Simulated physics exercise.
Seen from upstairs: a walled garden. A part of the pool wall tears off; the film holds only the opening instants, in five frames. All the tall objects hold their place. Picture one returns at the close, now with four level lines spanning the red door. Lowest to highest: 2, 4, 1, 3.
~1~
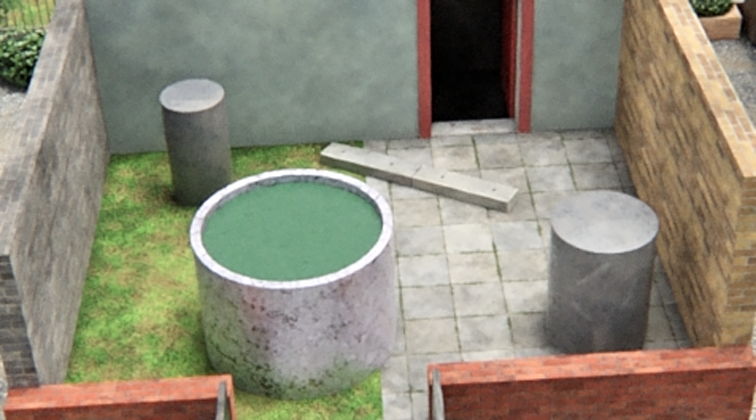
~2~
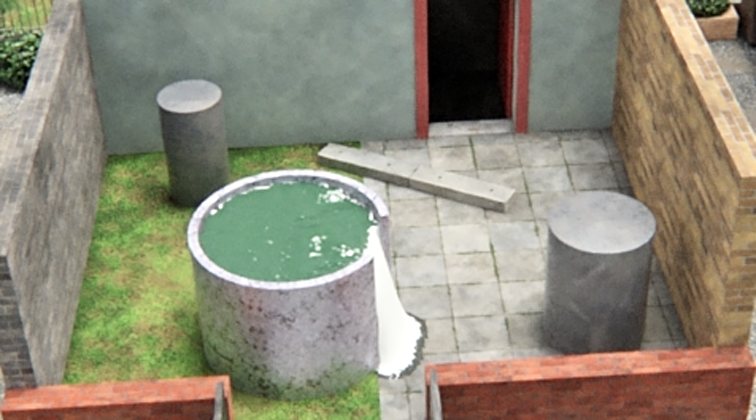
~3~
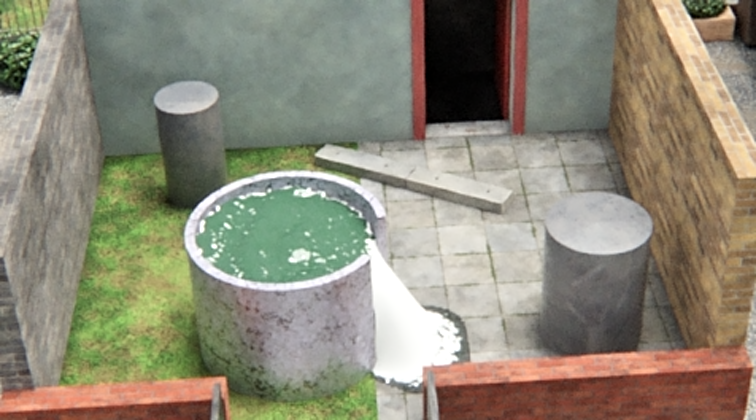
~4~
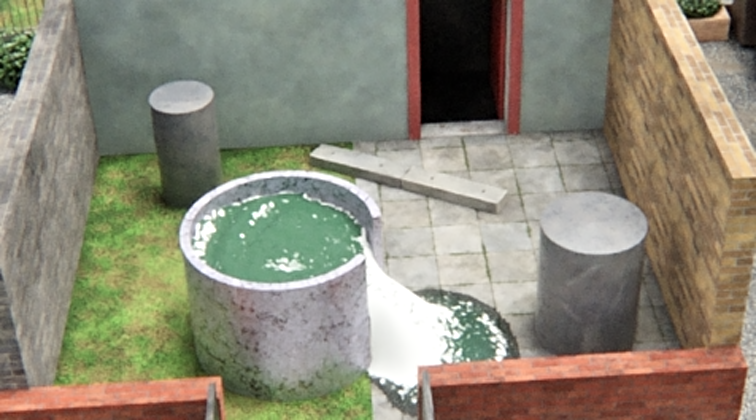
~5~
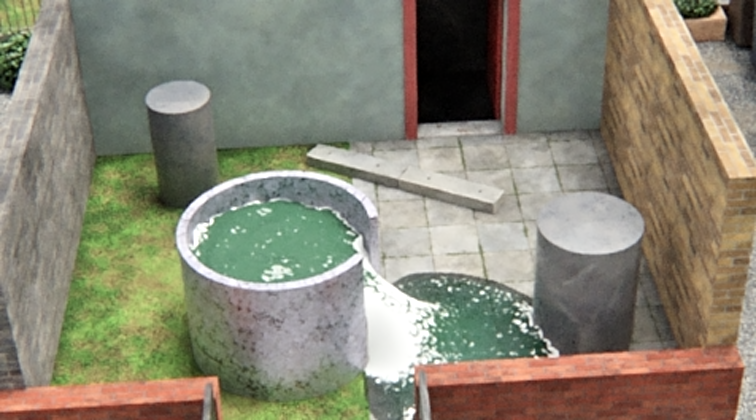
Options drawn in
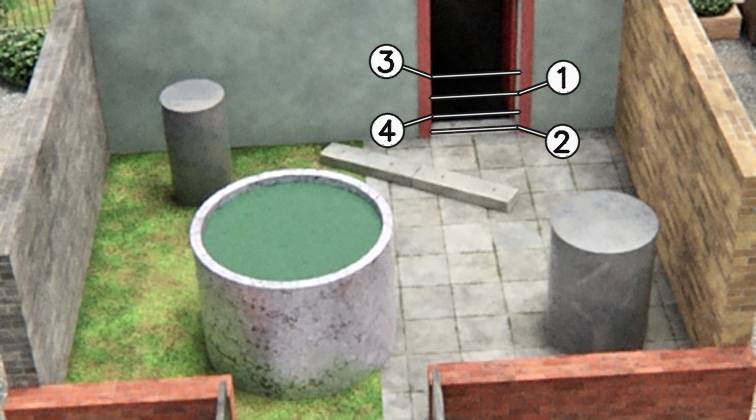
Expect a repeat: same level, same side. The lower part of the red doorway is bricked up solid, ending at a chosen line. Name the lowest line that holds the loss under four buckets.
Height 4 just does it.
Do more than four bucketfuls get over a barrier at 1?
No, not at all.
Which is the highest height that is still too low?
Height 2.
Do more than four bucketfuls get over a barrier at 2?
Yes, it does.
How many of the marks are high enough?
Three of them.
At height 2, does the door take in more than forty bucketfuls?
No.
On the marked copy, 1 at (475, 95); 2 at (474, 129); 3 at (475, 74); 4 at (475, 114); from the bottom up 2, 4, 1, 3.
With 1, nothing gets over.
With 2, some 15 bucketfuls get in.
With 3, nothing gets over.
With 4, nothing gets over.
